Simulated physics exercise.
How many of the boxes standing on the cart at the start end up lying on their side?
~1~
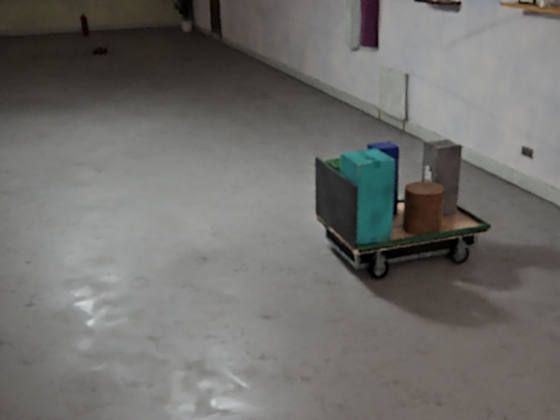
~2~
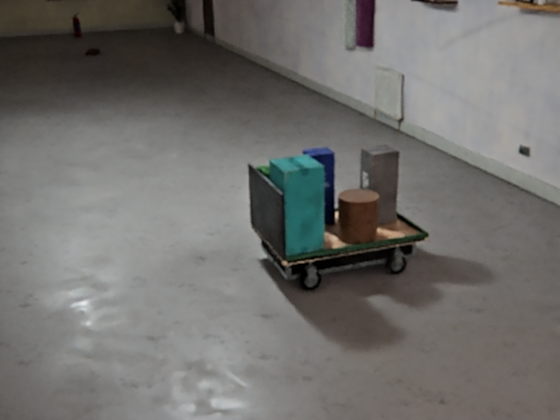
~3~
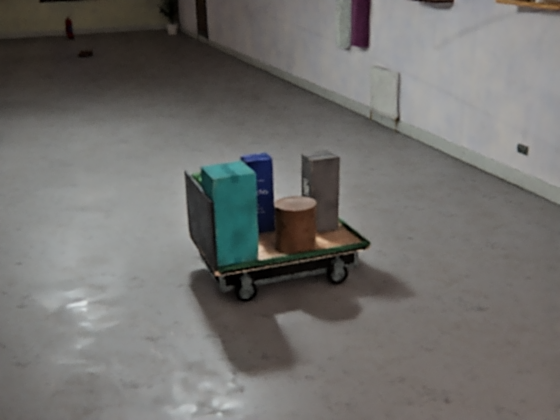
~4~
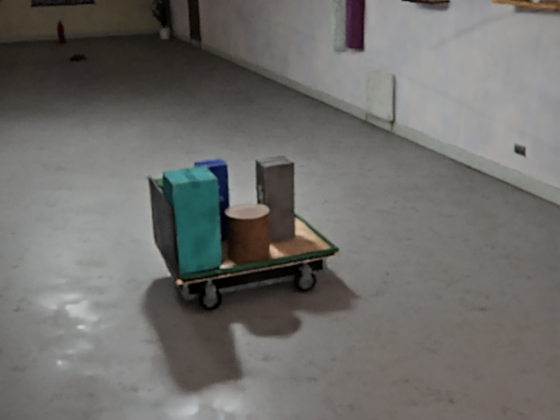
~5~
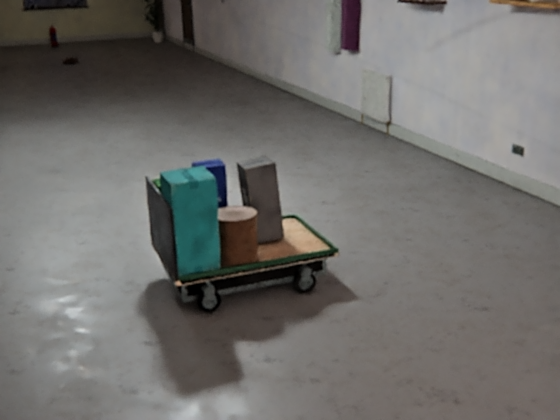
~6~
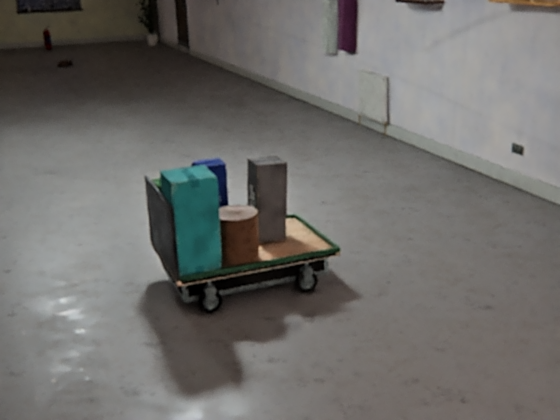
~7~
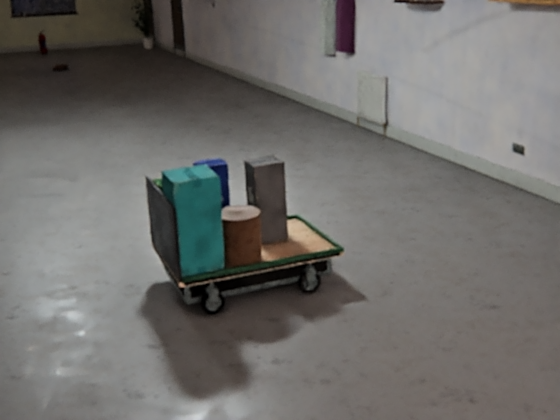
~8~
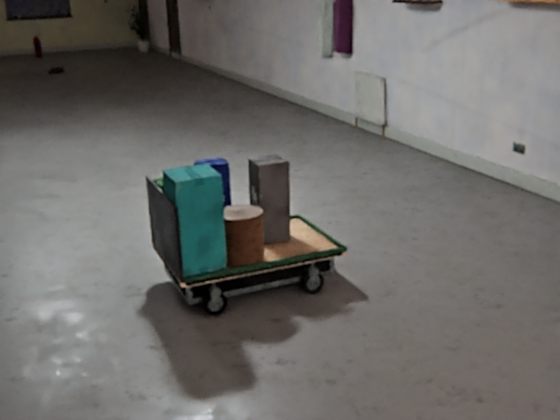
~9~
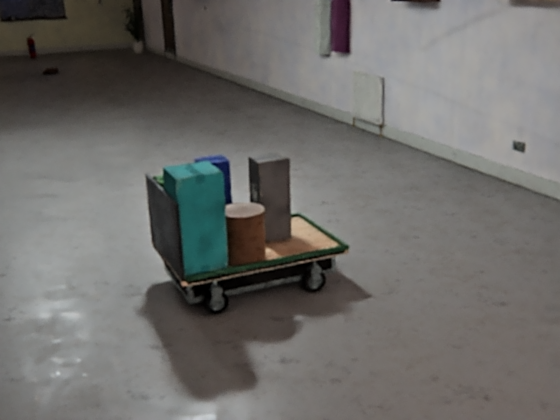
None of them do. The grey box slides and tips briefly, but it settles upright again, and no box ends up on its side.
